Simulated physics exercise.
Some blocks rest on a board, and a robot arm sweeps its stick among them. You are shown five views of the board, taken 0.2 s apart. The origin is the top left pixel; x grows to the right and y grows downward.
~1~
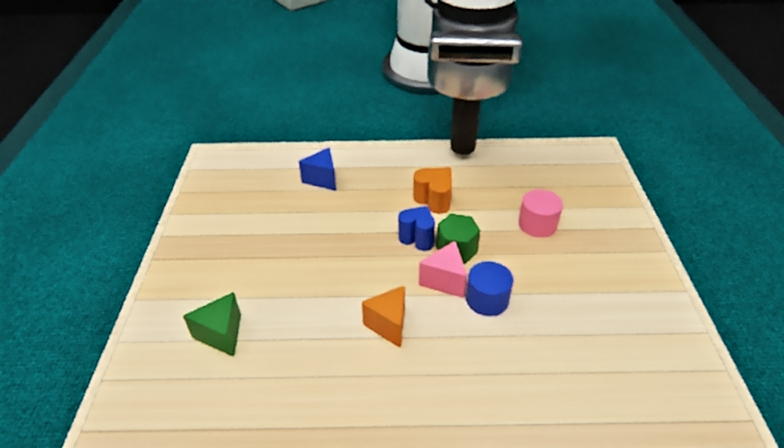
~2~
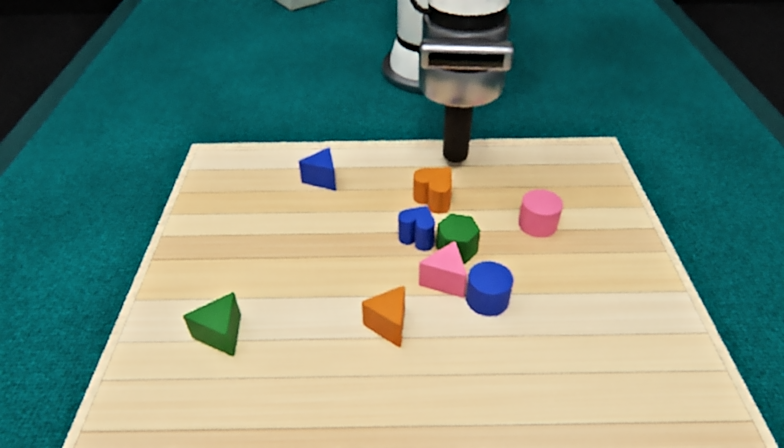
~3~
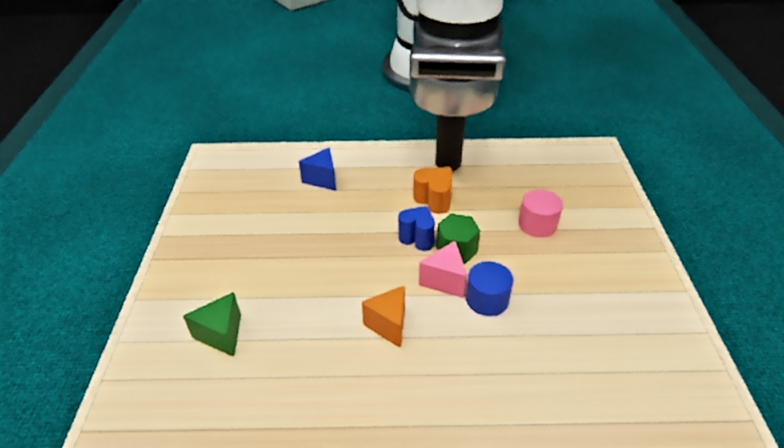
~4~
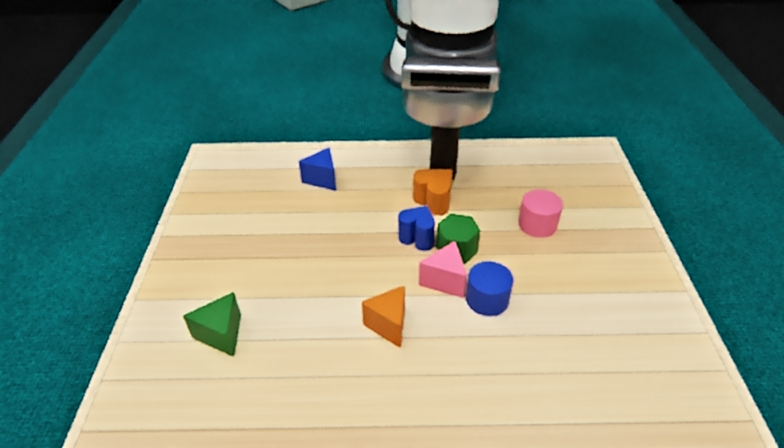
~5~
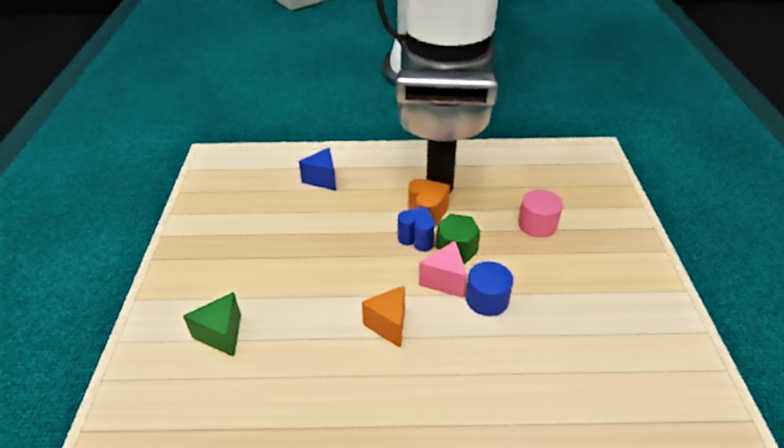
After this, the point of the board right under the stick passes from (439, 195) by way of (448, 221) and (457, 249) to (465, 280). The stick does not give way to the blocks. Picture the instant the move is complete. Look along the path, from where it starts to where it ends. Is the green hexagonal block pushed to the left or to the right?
Left side.
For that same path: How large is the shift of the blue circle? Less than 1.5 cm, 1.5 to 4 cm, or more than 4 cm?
Result: Over 4 cm.
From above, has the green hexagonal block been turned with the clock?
No
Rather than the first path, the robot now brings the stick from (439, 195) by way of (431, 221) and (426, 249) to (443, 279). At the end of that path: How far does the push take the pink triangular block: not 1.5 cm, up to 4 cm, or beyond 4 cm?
Travels 1.5 to 4 cm.
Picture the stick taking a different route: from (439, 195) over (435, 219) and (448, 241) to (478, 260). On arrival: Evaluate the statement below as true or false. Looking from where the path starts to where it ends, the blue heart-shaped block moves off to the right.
Verdict: True.
On the path given first. One third of the way, stick (449, 214); blue heart-shaped block (401, 236); orange heart-shaped block (424, 211), turned 35° clockwise.
Two thirds of the way, stick (457, 242); blue heart-shaped block (396, 238), turned 25° anticlockwise; orange heart-shaped block (420, 215), turned 55° clockwise; pink triangular block (448, 274), turned 60° clockwise; green hexagonal block (472, 251), turned 20° anticlockwise; blue circle (495, 281).
At the end, stick (465, 273); blue heart-shaped block (396, 238), turned 25° anticlockwise; orange heart-shaped block (420, 215), turned 55° clockwise; pink triangular block (448, 282), turned 100° clockwise; green hexagonal block (492, 281), turned 50° anticlockwise; blue circle (521, 311).
